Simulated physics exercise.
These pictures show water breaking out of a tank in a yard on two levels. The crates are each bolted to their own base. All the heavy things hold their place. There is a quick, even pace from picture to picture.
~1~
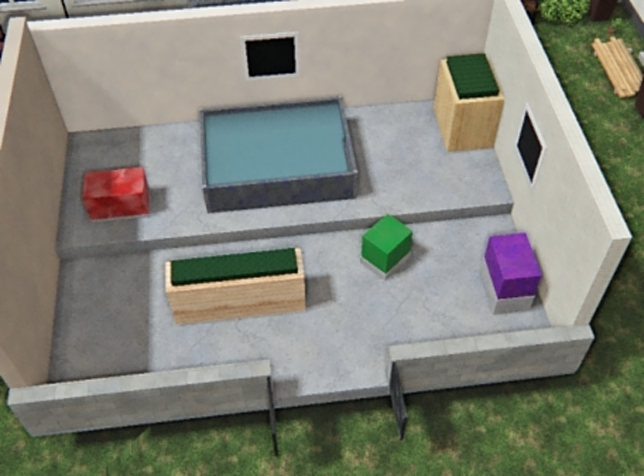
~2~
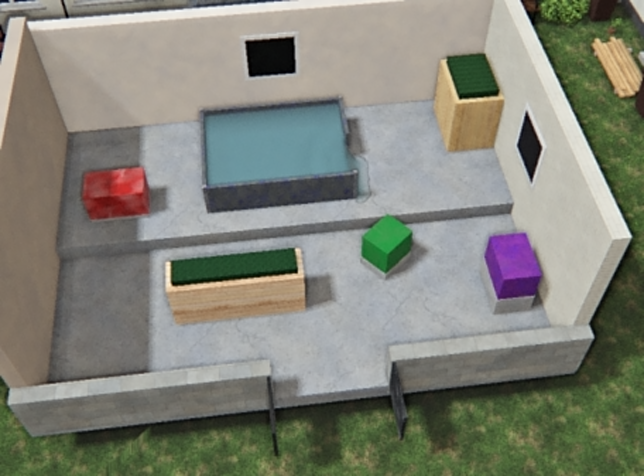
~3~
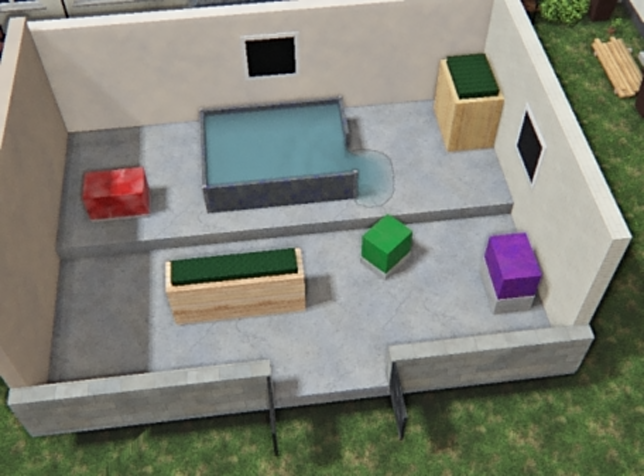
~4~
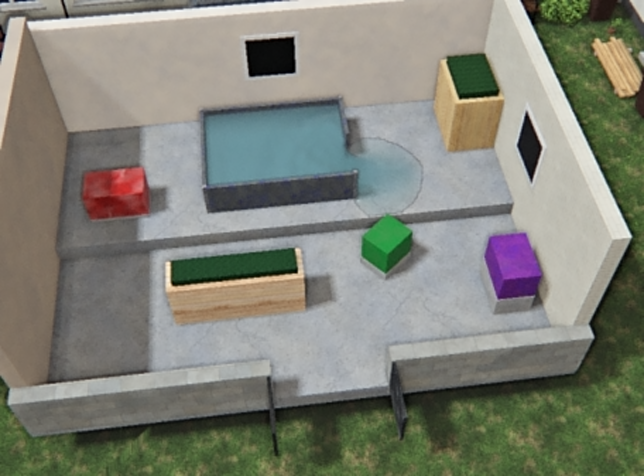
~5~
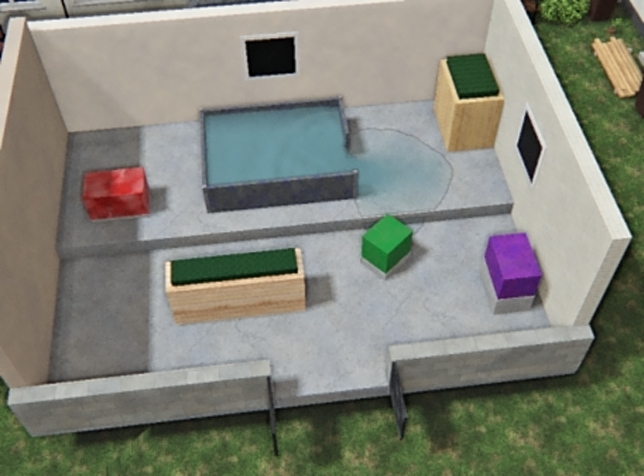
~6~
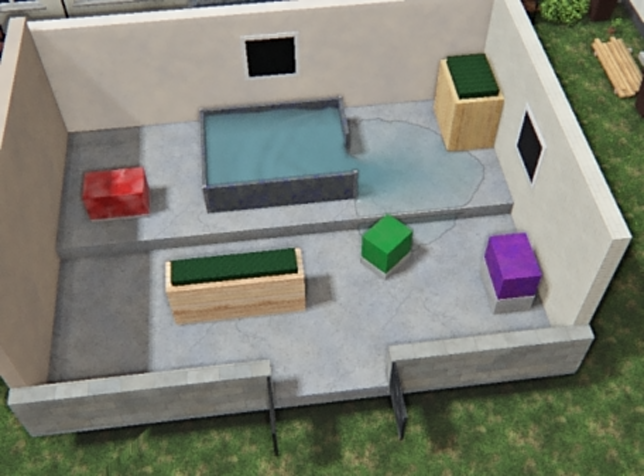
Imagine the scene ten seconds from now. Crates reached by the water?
My prediction: The purple crate comes out dry, the green crate comes out dry, the red crate comes out dry.
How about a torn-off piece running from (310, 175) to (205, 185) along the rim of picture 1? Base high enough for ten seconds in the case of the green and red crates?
The green crate is flooded, the red crate is left dry.
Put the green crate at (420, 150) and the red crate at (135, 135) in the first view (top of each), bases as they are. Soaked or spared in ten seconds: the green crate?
The green crate simply gets reached.
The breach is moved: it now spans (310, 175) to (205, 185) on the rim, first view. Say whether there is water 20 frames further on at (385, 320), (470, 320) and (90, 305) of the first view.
Place one: Reached by the flood. Place two: Reached by the flood. Place three: Reached by the flood.
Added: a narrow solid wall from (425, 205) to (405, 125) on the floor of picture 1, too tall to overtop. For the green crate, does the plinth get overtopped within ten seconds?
For green: Reached.
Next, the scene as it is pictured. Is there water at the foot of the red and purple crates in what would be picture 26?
Checking each: Red crate negative; purple crate affirmative.
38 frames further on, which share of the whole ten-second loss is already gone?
That comes to 25 per cent, as I work it out.
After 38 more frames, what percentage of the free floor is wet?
Roughly 60 percent.
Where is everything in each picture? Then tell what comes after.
In the first frame, the water tank at (276, 144) is whole and still.
In the second frame, water pours out at (349, 169) and has run to (362, 198).
In the third frame, the front is at (389, 193), out from the gap at (349, 170).
In the fourth frame, the front is at (416, 164), out from the gap at (349, 171).
In the fifth frame, the front is at (447, 177), out from the gap at (349, 171).
In the sixth frame, water pours out at (349, 171) and has run to (480, 173).
A moment on, water covers 20 % of the floor; the purple crate water round its plinth, the green crate water round its plinth, the red crate not reached.
Next, water covers 25 % of the floor; the purple crate water round its plinth, the green crate water round its plinth, the red crate not reached.
Then, water covers 35 % of the floor; the purple crate water round its plinth, the green crate water round its plinth, the red crate not reached.
Later, water covers 60 % of the floor; the purple crate water round its plinth, the green crate water round its plinth, the red crate not reached.
In the end, water covers 85 % of the floor; the purple crate stayed above the water, the green crate stayed above the water, the red crate stayed above the water.
